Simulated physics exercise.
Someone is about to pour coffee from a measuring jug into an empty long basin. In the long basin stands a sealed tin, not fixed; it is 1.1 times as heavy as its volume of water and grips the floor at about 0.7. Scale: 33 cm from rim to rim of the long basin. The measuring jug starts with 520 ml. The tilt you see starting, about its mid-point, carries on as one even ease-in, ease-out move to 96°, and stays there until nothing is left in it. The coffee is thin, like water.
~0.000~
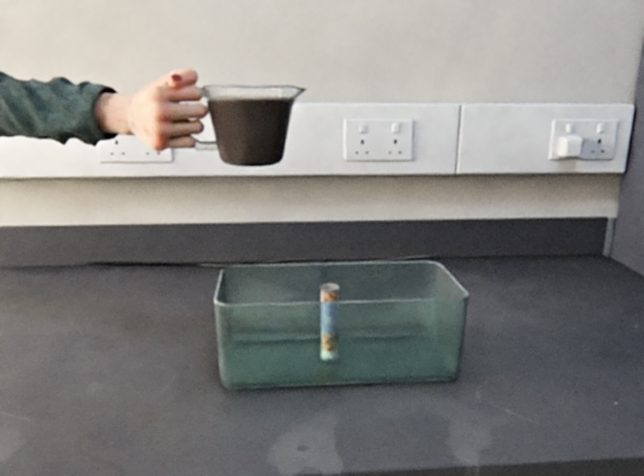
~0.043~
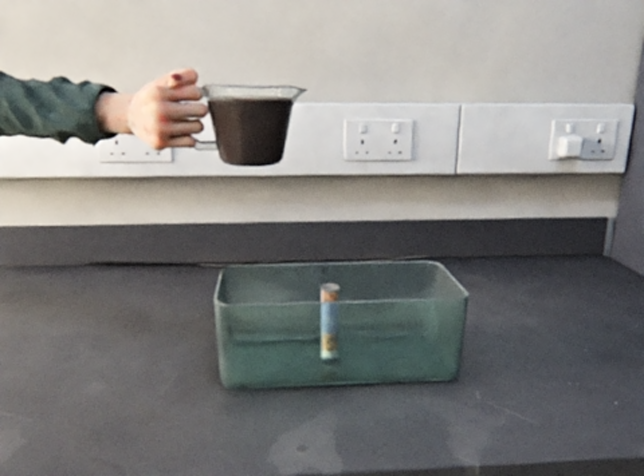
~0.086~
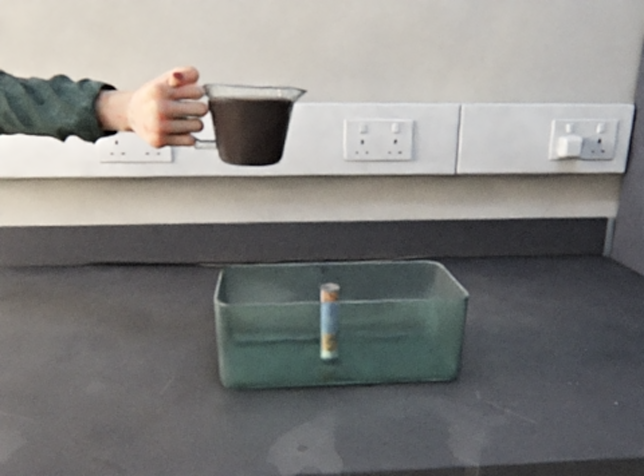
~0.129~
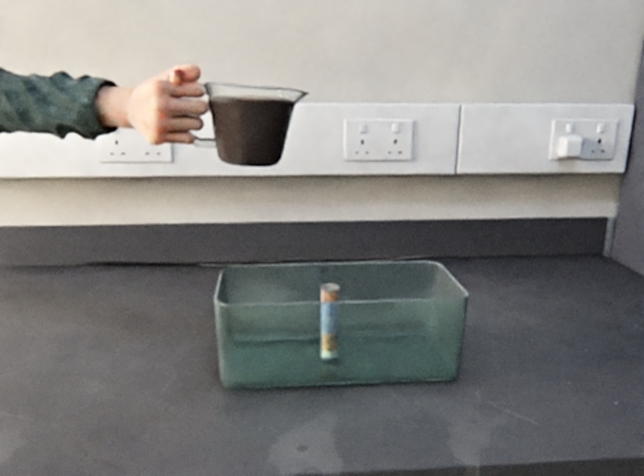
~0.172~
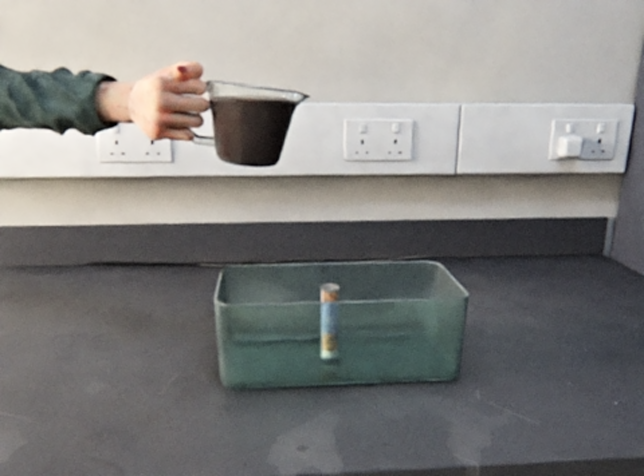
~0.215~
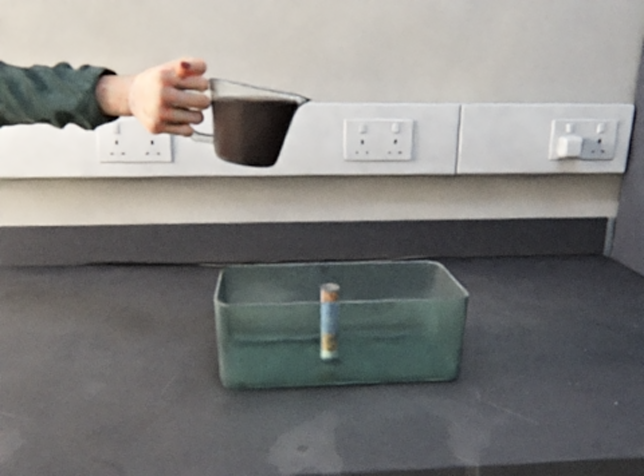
On a dark counter, a hand slowly tilts a jug of dark liquid slightly to the right.
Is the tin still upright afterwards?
The tin remains upright.
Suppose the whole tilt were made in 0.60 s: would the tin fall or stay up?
Then it topples.
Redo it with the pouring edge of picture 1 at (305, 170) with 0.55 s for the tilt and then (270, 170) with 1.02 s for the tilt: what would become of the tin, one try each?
First it falls; then it falls.
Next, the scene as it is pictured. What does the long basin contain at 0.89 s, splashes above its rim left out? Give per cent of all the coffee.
About 54 per cent.
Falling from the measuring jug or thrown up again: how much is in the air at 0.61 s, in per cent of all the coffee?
About 26 per cent.
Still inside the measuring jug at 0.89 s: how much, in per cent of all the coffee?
Near 16 in a hundred.
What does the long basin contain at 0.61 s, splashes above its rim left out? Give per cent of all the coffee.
Some 4 per cent.
After 0.61 s the tilt is 62° and 70 per cent is still to pour; the tin stands where it began.
After 0.89 s the tilt is 92° and 16 per cent is still to pour; the tin stands where it began.
After 1.19 s the tilt is 96° and 1 per cent is still to pour; the tin stands where it began.
After 1.52 s the tilt is 96° and 0 per cent is still to pour; the tin stands where it began.
In the end the tin stands where it began.
